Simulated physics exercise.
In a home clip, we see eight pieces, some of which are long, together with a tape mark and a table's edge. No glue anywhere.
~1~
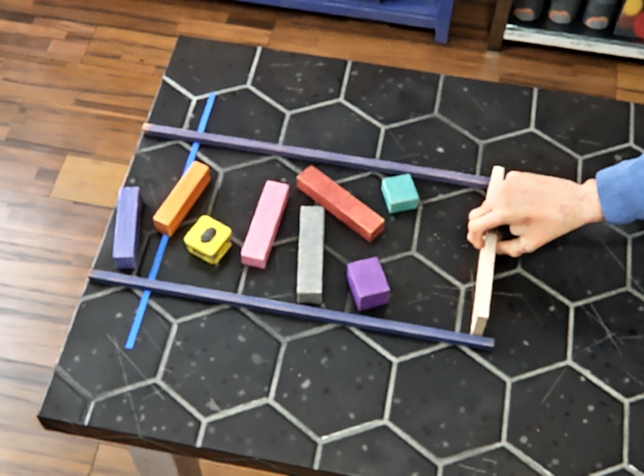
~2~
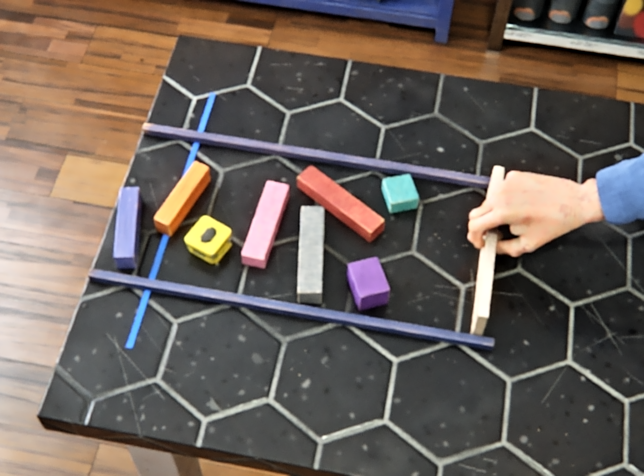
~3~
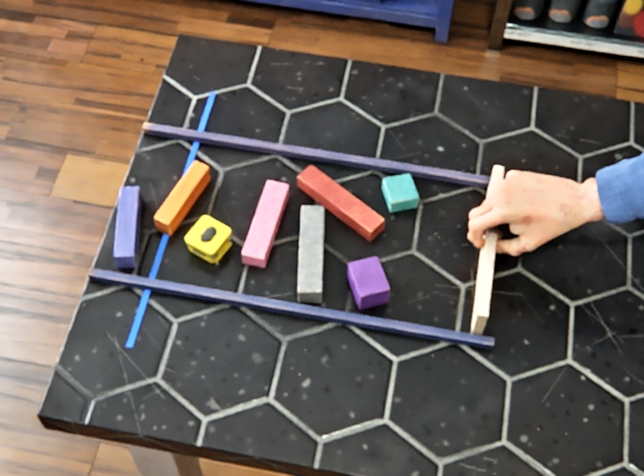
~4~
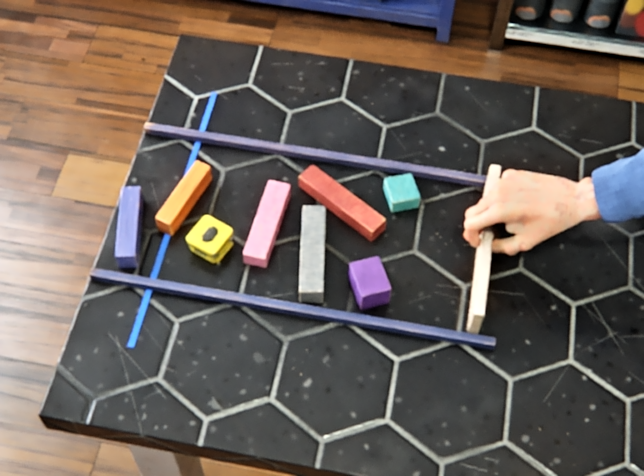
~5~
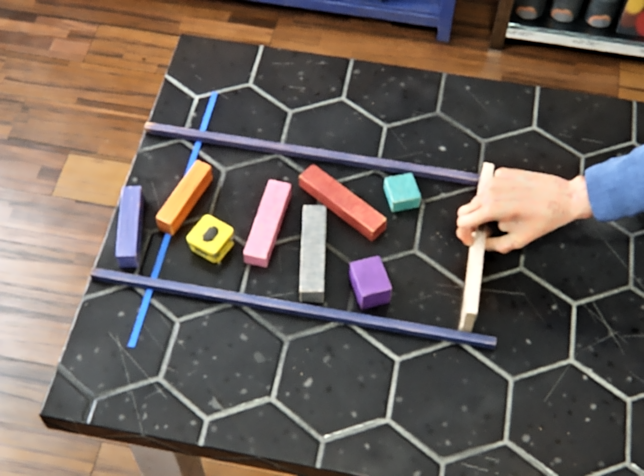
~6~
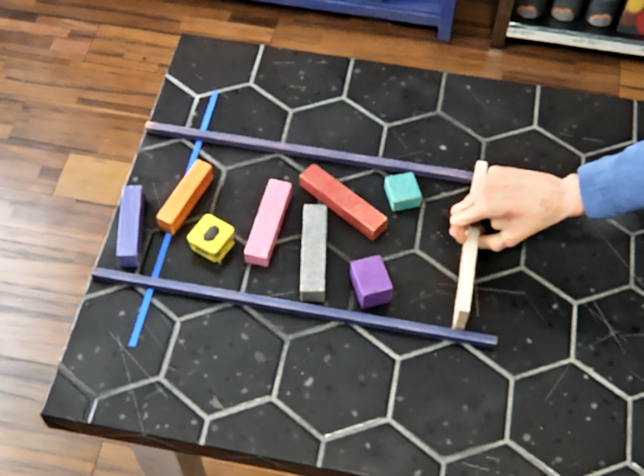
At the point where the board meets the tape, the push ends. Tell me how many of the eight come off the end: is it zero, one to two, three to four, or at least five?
You'd see three or four pieces leave the end and fall.
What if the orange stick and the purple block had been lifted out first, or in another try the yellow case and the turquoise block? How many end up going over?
The counts would be 2 and 3.
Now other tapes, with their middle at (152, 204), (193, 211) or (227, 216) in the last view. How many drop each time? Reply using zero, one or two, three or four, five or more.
Counts for the three tries are at least five, either three or four and either one or two.
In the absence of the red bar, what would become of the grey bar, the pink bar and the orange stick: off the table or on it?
Outcome for the grey bar: It stays; for the pink bar: It stays; for the orange stick: It drops.
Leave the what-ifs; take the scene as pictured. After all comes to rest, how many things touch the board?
It is in contact with 3.
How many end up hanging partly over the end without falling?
As for overhanging, the count is 1.
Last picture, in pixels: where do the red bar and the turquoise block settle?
Roughly at (150, 162) and at (180, 152), in that order.
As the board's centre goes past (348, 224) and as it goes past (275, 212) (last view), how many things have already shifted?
One spot: 4. Other spot: 7.
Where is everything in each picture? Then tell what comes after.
Blue bar (128, 227); orange stick (183, 199); yellow case (209, 242); board (488, 249); tape (175, 210), in the first frame.
Orange stick (183, 199); board (488, 249), in the second frame.
Yellow case (209, 241); pink bar (266, 223), in the third frame.
Blue bar (130, 227); grey bar (313, 253), in the fourth frame.
Orange stick (185, 198); purple block (370, 283), in the fifth frame.
Blue bar (131, 226); orange stick (186, 197); yellow case (212, 240); board (471, 244); tape (177, 208), in the sixth frame.
Soon after, none off yet; blue bar at rest near (131, 226); orange stick at rest near (186, 197); yellow case at rest near (212, 240).
Then, none off yet; blue bar at rest near (131, 226); orange stick moving near (177, 194); yellow case moved about its own width near (171, 236).
By the end, the number that fall off is three or four; fallen, pink bar, yellow case, orange stick and blue bar.
